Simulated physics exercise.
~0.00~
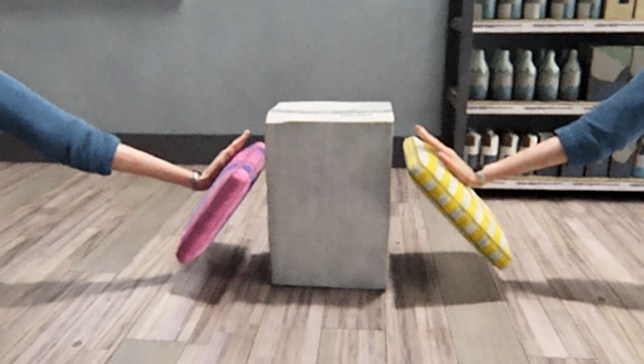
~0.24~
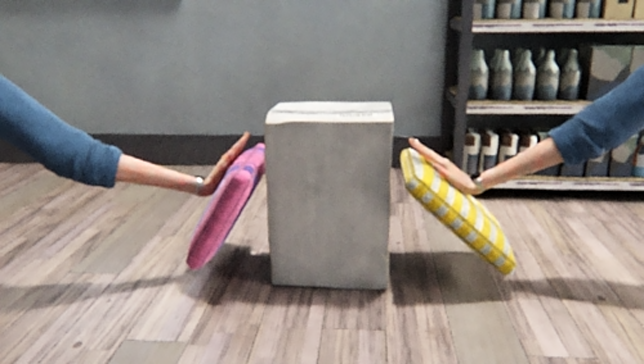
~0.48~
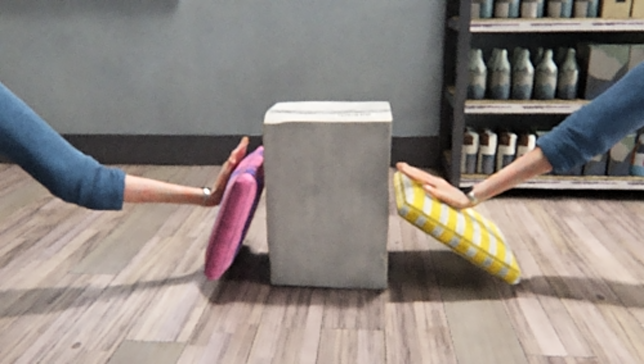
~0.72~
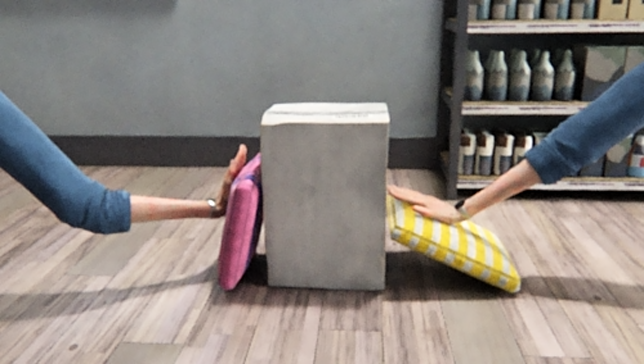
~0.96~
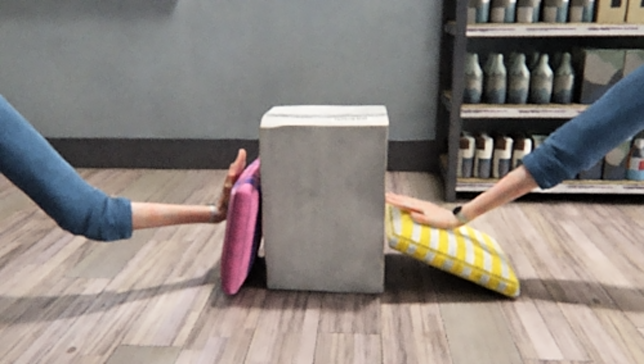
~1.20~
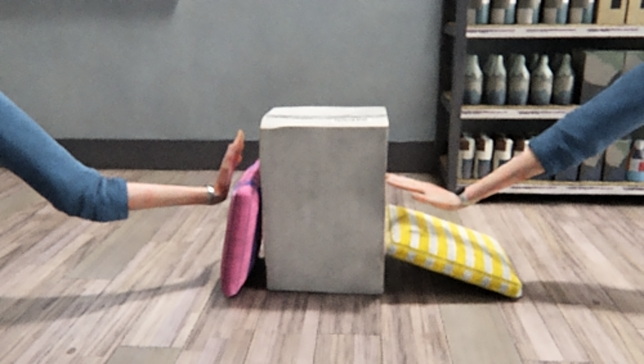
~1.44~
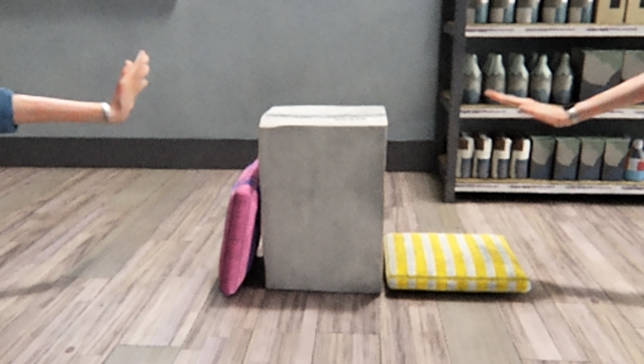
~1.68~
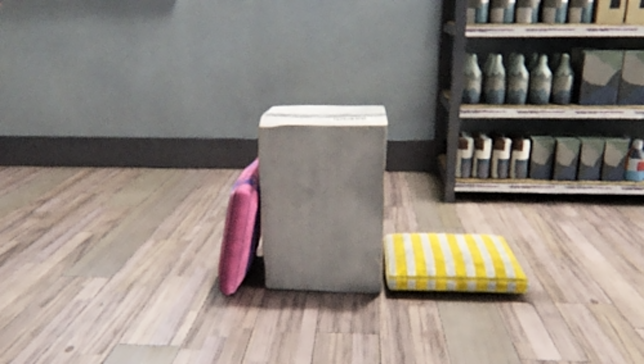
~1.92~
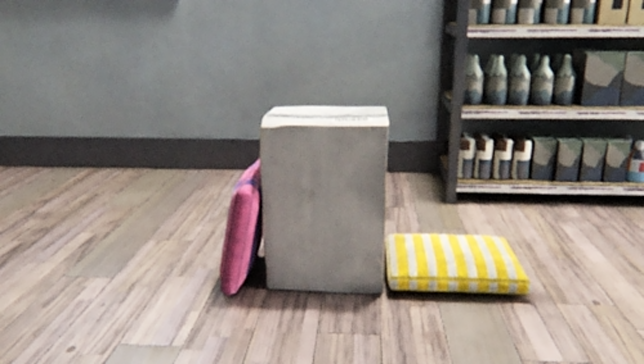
Two hands prop cushions against a box; the pink stays leaning, the yellow drops flat.
